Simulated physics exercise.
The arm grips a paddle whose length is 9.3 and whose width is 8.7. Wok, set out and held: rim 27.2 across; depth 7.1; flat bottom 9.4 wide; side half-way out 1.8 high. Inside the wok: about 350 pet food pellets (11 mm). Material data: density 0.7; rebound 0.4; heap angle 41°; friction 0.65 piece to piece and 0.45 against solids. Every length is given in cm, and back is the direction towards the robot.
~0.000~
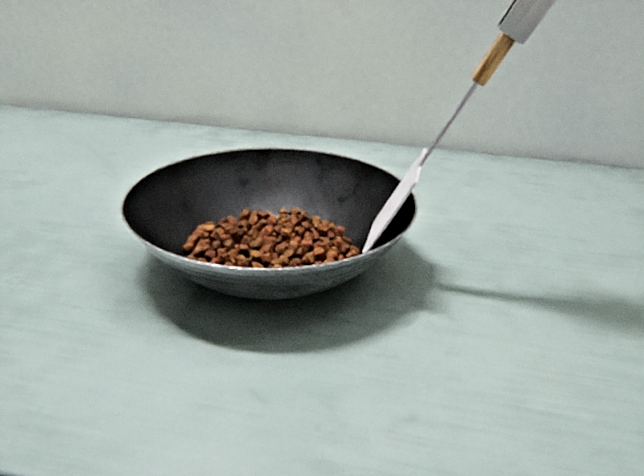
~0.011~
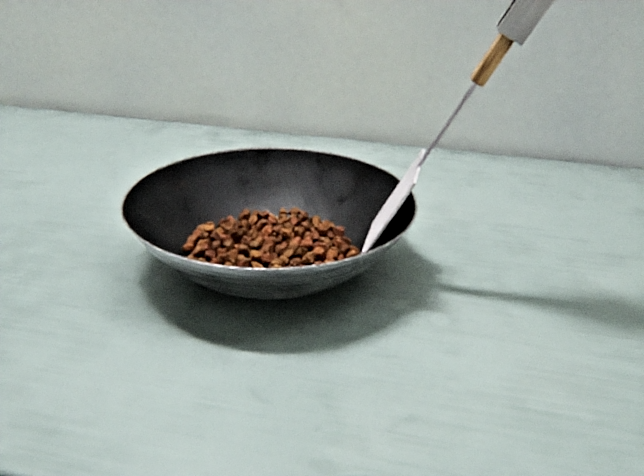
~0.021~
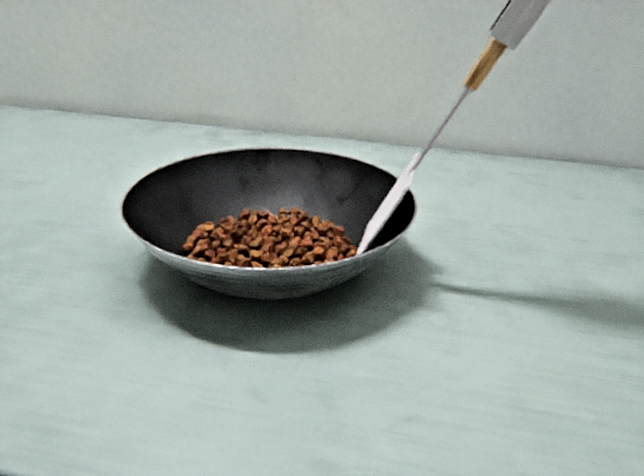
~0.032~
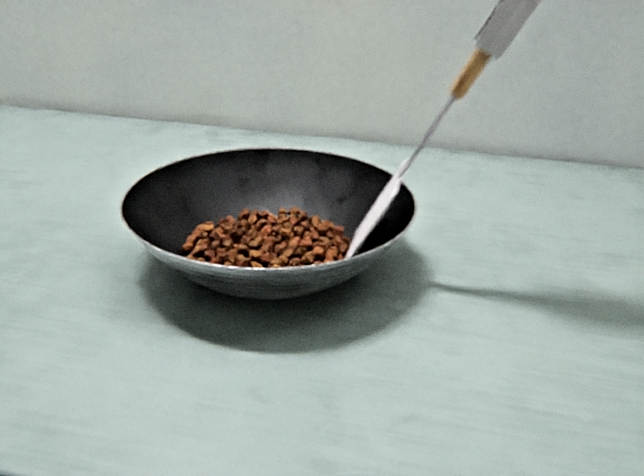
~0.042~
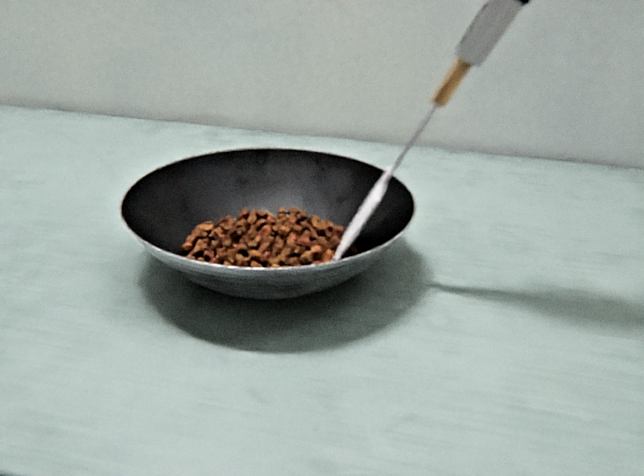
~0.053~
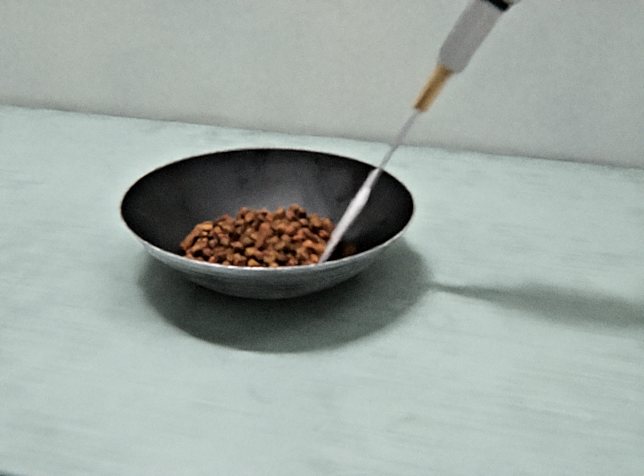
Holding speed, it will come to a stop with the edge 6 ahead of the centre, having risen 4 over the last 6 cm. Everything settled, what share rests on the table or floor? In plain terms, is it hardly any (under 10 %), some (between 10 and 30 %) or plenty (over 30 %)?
Some - between 10 and 30 %.
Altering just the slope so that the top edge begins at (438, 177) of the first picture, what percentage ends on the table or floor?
20 percent or thereabouts.
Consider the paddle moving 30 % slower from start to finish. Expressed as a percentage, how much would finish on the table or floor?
I'd reckon close to 10 per cent.
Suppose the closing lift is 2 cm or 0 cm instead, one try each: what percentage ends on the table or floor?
Roughly 20 % and then 20 %.
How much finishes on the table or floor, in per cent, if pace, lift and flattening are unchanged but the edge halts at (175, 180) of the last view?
The share ending on the table or floor is about 45 per cent.
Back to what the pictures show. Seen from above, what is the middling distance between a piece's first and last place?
Level distance of roughly 5 cm.
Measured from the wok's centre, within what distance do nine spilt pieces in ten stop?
65 cm.
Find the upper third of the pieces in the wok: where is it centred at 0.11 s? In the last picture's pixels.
I'd put it somewhere near (233, 218).
After 0.08 s, sloping 63°, highest piece 8 above the table; 348 in the wok.
After 0.11 s, sloping 63°, highest piece 11 above the table; 348 in the wok.
After 0.32 s, sloping 63°, highest piece 30 above the table; 298 in the wok, 13 on the table or floor, 37 on the blade or in flight.
After 1.37 s, sloping 63°, highest piece 7 above the table; 298 in the wok, 50 on the table or floor.
At rest, 298 in the wok, 50 on the table or floor. That is 14 % on the table or floor.
